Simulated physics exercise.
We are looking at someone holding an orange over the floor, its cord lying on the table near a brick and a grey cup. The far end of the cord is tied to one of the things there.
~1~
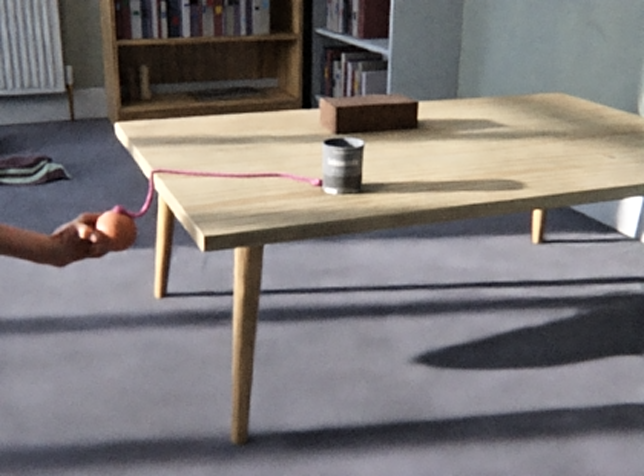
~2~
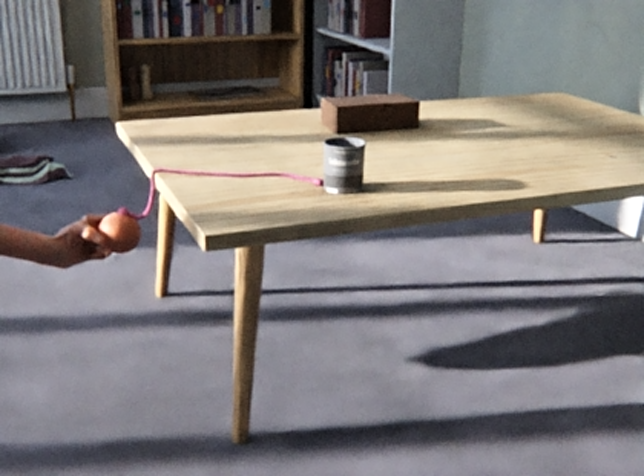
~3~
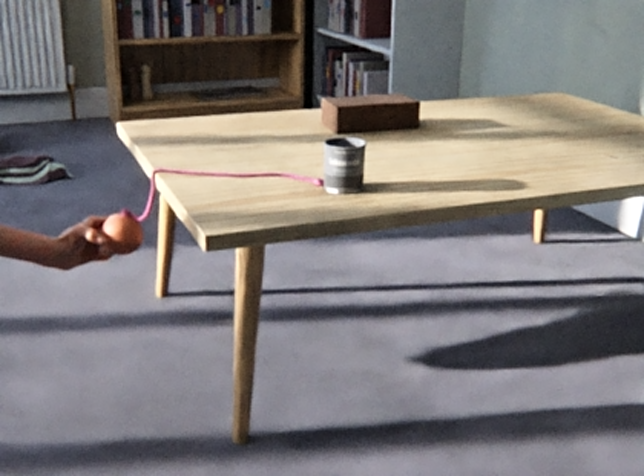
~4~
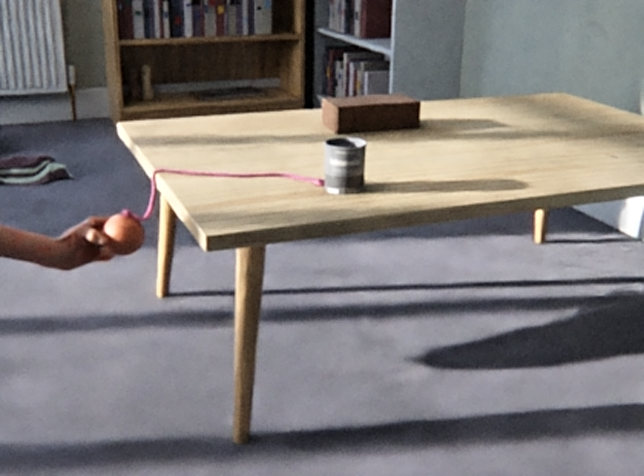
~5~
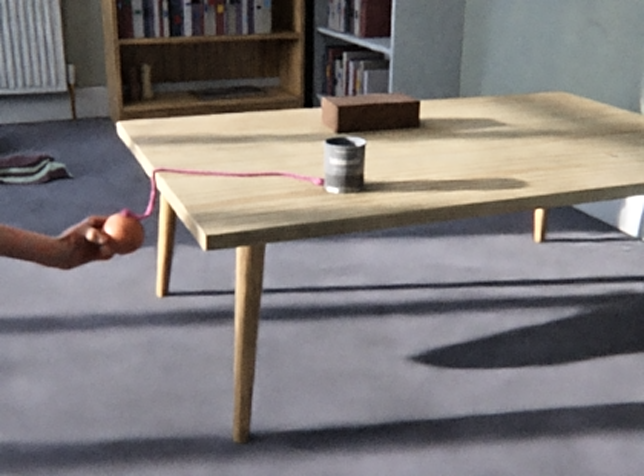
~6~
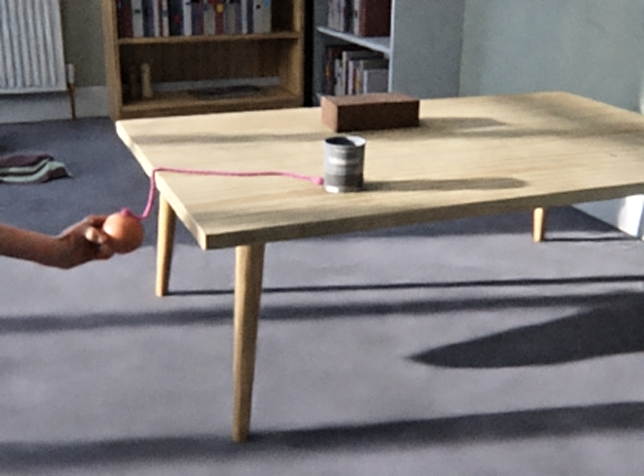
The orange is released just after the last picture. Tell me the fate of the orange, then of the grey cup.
As it turns out, the orange reaches the floor. The grey cup gets pulled over the edge.
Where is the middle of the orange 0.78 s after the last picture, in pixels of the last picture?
At about (148, 358).
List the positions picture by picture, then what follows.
In the first picture, orange (116, 232); brick (369, 99); grey cup (344, 143).
In the second picture, orange (120, 233).
In the third picture, orange (123, 234).
In the fourth picture, orange (123, 235); cord through (275, 175) (208, 174).
In the fifth picture, orange (123, 234); cord through (275, 174) (208, 173).
In the sixth picture, orange (123, 234); brick (371, 98); grey cup (345, 141); cord tied to the cup, with little slack.
Then, 0.28 s later than the last view, orange on the floor near (134, 335); brick as before; cup tugged along near (279, 156).
Then, 0.52 s later than the last view, orange on the floor near (145, 355); brick as before; cup over the edge.
Then, 0.78 s later than the last view, orange on the floor near (148, 358); brick as before; cup down on the floor.
Finally, orange on the floor near (146, 361); brick as before; cup down on the floor. The orange lands on the floor and the grey cup follows it down.
